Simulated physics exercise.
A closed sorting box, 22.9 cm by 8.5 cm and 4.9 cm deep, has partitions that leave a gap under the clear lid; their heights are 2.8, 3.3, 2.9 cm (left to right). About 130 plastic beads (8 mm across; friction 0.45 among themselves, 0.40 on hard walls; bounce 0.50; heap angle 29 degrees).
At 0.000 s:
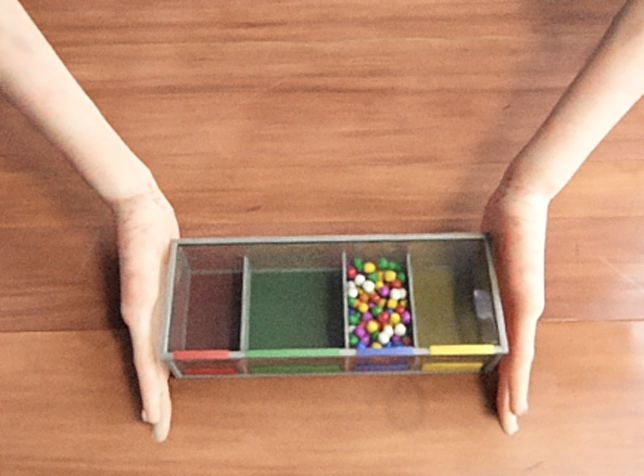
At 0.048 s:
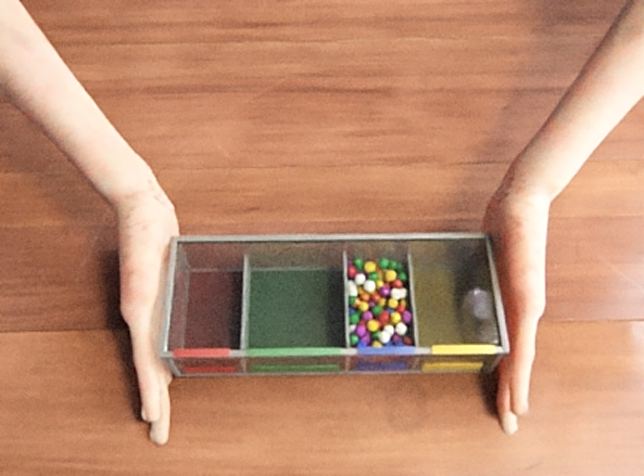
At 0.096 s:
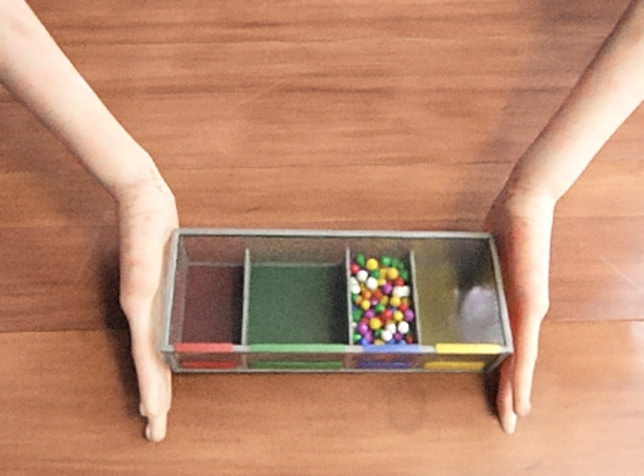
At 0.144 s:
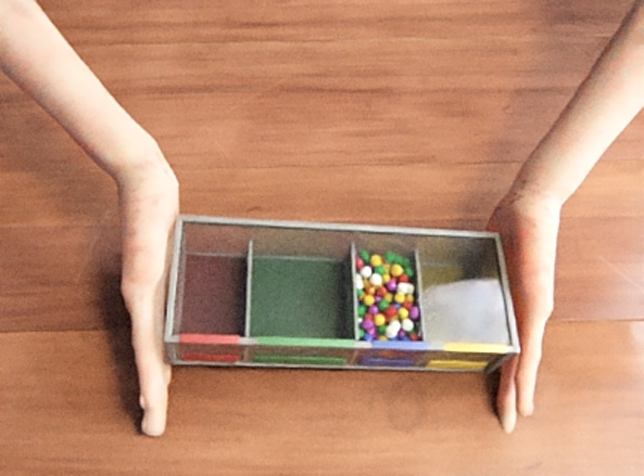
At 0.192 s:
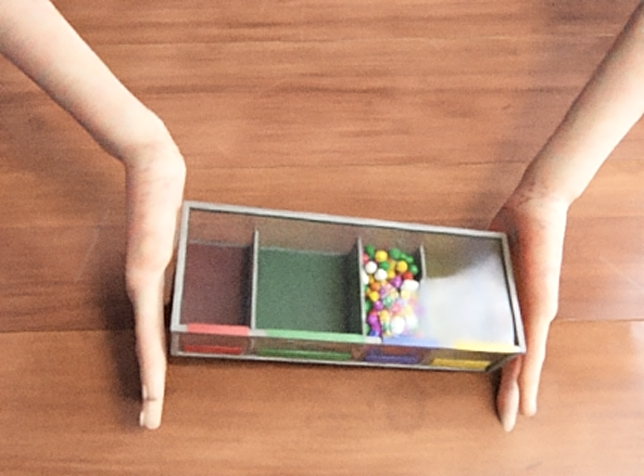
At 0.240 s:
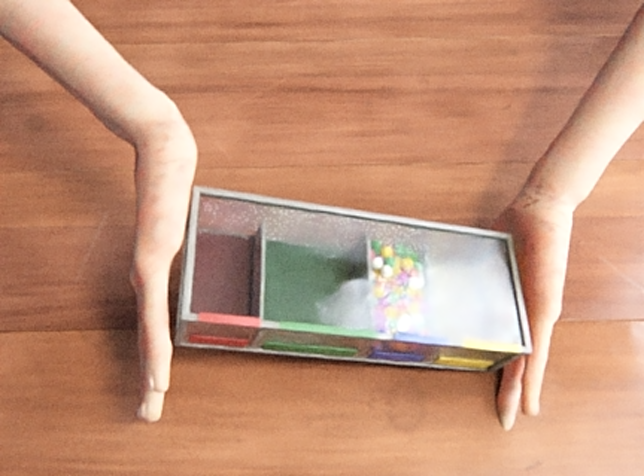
On a wooden surface, two hands tilting a clear-lidded box, its left end rising while colourful beads stay in the blue-marked section.
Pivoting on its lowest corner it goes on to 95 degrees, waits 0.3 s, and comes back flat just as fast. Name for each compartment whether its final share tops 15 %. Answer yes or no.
Red compartment: No; blue compartment: Yes; green compartment: No; yellow compartment: Yes.
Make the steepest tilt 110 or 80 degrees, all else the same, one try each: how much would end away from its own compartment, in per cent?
About 100 and 35 per cent.
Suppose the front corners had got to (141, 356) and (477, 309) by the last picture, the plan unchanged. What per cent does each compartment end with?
Red 45; blue 50; green 10; yellow 0.
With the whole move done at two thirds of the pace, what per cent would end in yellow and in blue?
Yellow 80, blue 20.
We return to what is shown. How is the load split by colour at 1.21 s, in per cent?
Red 0, blue 40, green 0, yellow 60.
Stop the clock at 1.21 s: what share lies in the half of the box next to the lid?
Some 50 per cent.
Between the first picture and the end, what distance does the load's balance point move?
About 5.0 cm.
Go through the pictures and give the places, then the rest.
The first picture shows box tilt 0 degrees, front corners at (166, 354) and (500, 348); blue 100 %.
The second picture shows box tilt 1 degrees, front corners at (167, 352) and (502, 348).
The third picture shows box tilt 4 degrees, front corners at (167, 346) and (506, 348), lowest corner right back.
The fourth picture shows box tilt 9 degrees, front corners at (171, 337) and (512, 347), lowest corner right back.
The fifth picture shows box tilt 13 degrees, front corners at (178, 326) and (518, 348), lowest corner right back.
The sixth picture shows box tilt 18 degrees, front corners at (188, 315) and (524, 348), lowest corner right back; blue 100 %. Its pace works out near 100 degrees a second.
After 1.21 s, tilt 95 degrees; blue 40 %, yellow 60 %.
After 1.86 s, tilt 49 degrees; blue 20 %, yellow 80 %.
After 2.56 s, tilt 0 degrees; blue 20 %, yellow 80 %.
At rest (3.2 s), red 0 %, blue 20 %, green 0 %, yellow 80 %.
